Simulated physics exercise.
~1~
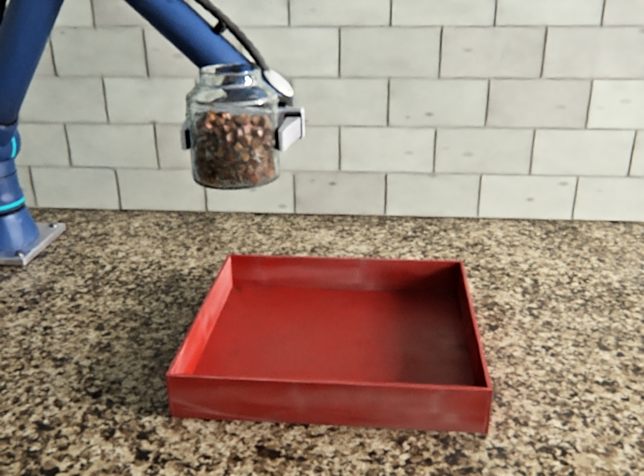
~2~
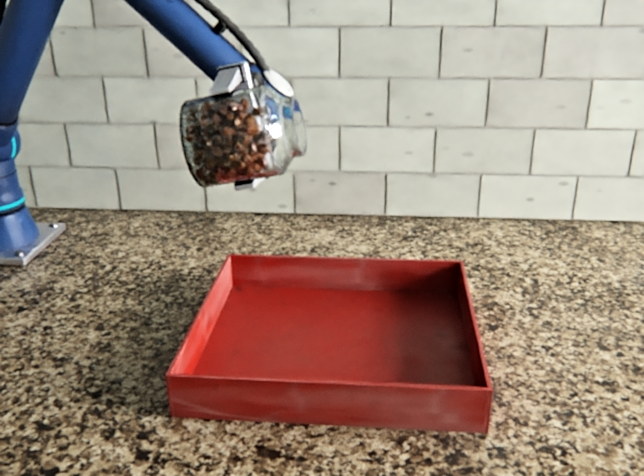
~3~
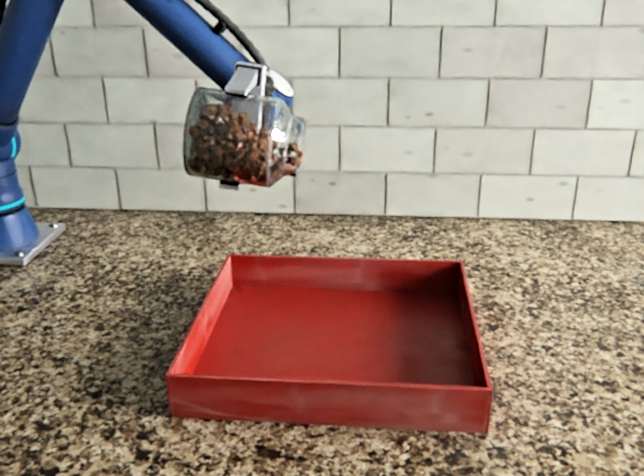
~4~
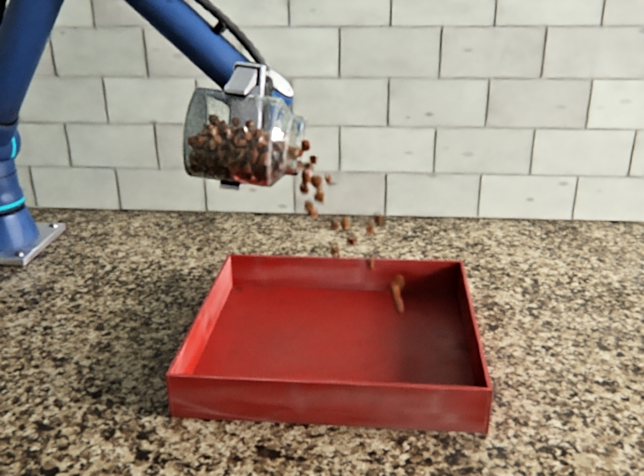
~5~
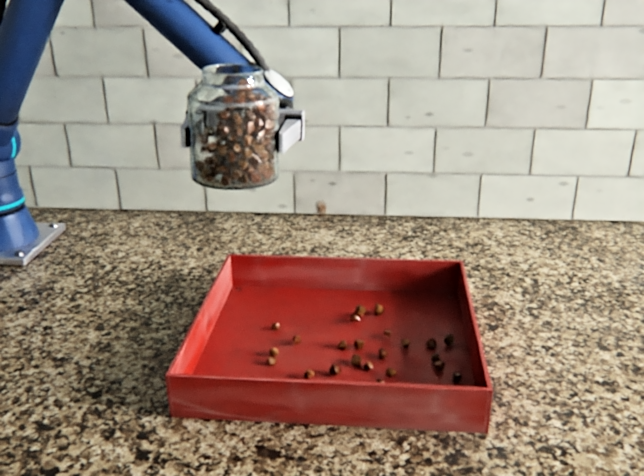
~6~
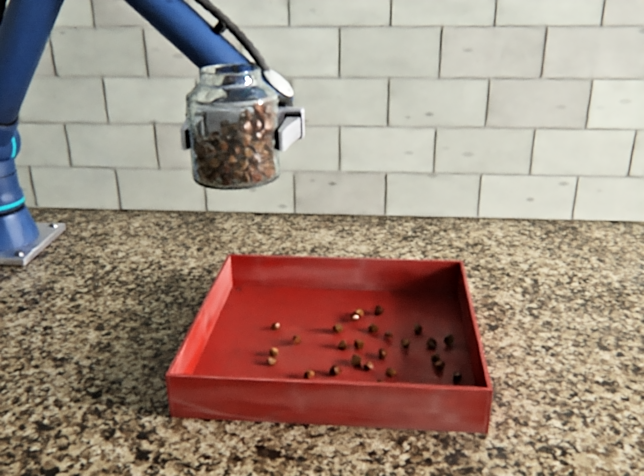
A clear glass jar, partly filled with small brown pellets, is gripped by a blue robot arm reaching in from the upper left. Below it, an open red tray sits on a speckled stone counter before a white tiled wall, seen from the front and slightly above. The arm tips the jar onto its side, its mouth to the right, and the pellets slide towards the opening. A small stream then tumbles out and drops into the tray. The arm turns the jar upright again, leaving a few pellets scattered across the tray while most stay in the jar.
